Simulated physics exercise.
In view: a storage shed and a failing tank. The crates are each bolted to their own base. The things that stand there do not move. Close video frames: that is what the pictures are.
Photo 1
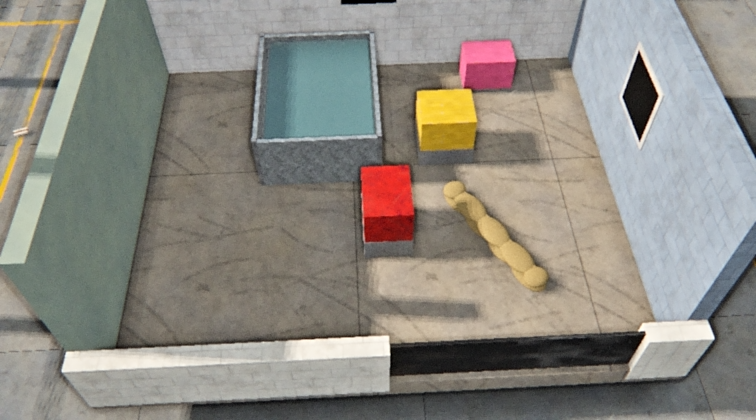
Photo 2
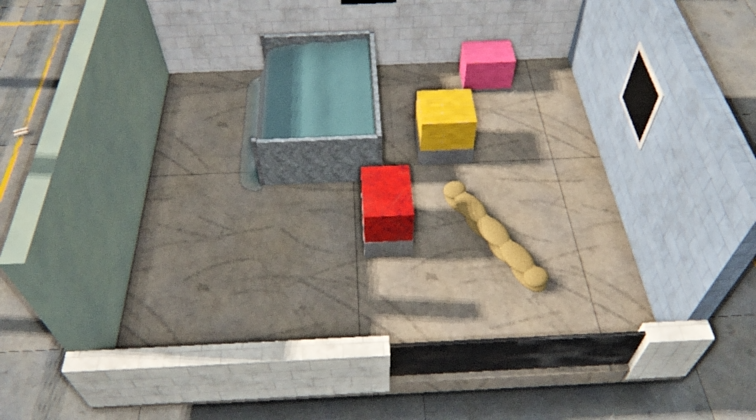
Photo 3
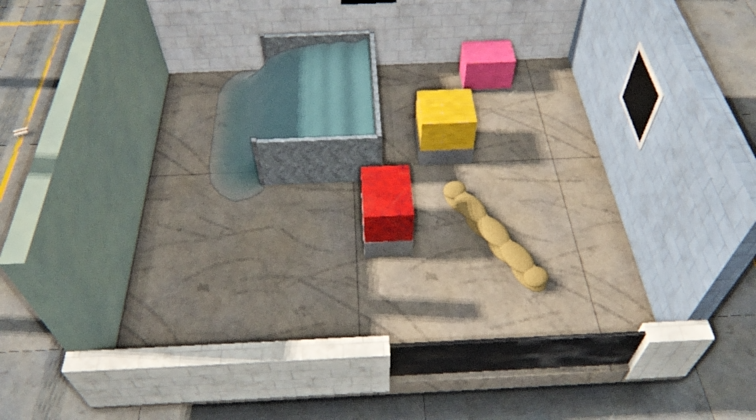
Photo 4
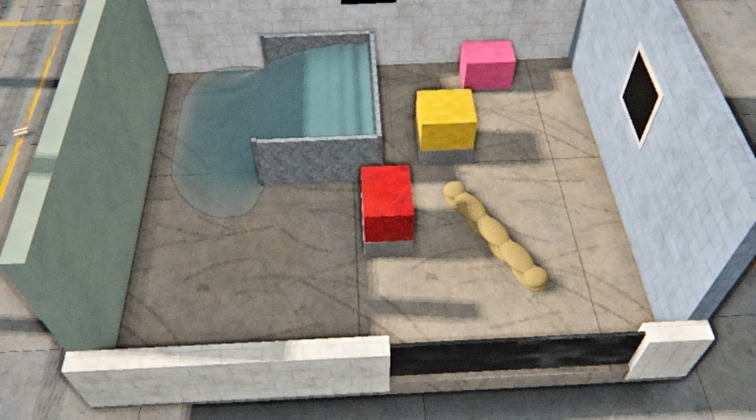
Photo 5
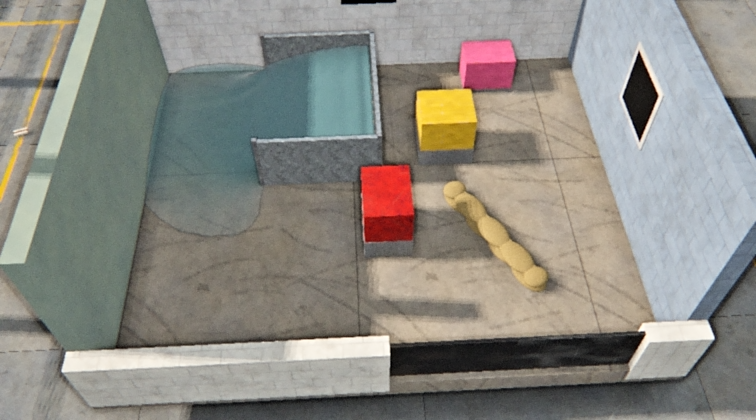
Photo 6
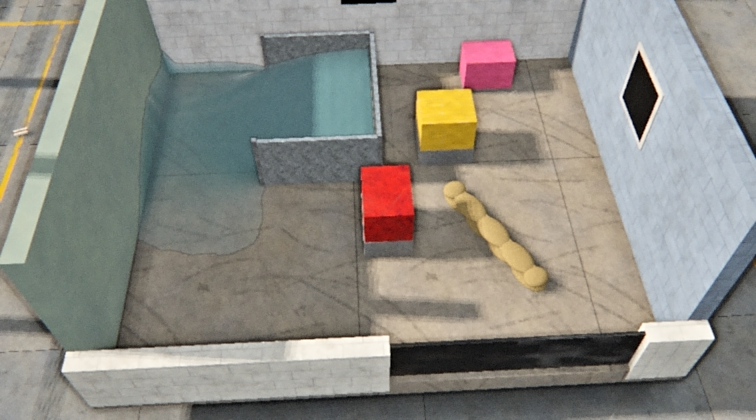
A grey tank losing its left side and pouring water leftward across the floor to the green wall, blocks standing still.
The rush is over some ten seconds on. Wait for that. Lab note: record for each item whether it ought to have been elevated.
I expect the pink crate to get touched; I expect the red crate to never get touched; I expect the yellow crate to never get touched.
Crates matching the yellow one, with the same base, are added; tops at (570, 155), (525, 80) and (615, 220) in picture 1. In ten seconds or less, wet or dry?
Well, the first one stays clear of it, the next one stays clear of it, and the final one stays clear of it.
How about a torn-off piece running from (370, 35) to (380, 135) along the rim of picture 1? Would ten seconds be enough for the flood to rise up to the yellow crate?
Then: Yellow ends up wet.
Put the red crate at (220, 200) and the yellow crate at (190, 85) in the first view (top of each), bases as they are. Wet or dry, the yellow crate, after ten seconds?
I'd say the yellow crate is overtopped.
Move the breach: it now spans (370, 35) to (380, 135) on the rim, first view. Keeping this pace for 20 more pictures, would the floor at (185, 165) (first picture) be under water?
Looking at that point, I'd call it parched.
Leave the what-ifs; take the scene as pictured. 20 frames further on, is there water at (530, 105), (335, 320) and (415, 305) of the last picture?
Result by point, in sequence: Unwetted, then waterlogged, then waterlogged.
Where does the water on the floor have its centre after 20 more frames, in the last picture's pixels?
Near (263, 191) in the last view.
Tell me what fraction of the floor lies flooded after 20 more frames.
It comes to 55 per cent.
A moment on, water covers 20 % of the floor; the pink crate not reached, the red crate not reached, the yellow crate not reached.
Next, water covers 30 % of the floor; the pink crate not reached, the red crate not reached, the yellow crate not reached.
Then, water covers 55 % of the floor; the pink crate water round its plinth, the red crate water round its plinth, the yellow crate water round its plinth.
Later, water covers 80 % of the floor; the pink crate water round its plinth, the red crate water round its plinth, the yellow crate water round its plinth.
In the end, water covers 100 % of the floor; the pink crate was topped, the red crate stayed above the water, the yellow crate stayed above the water.
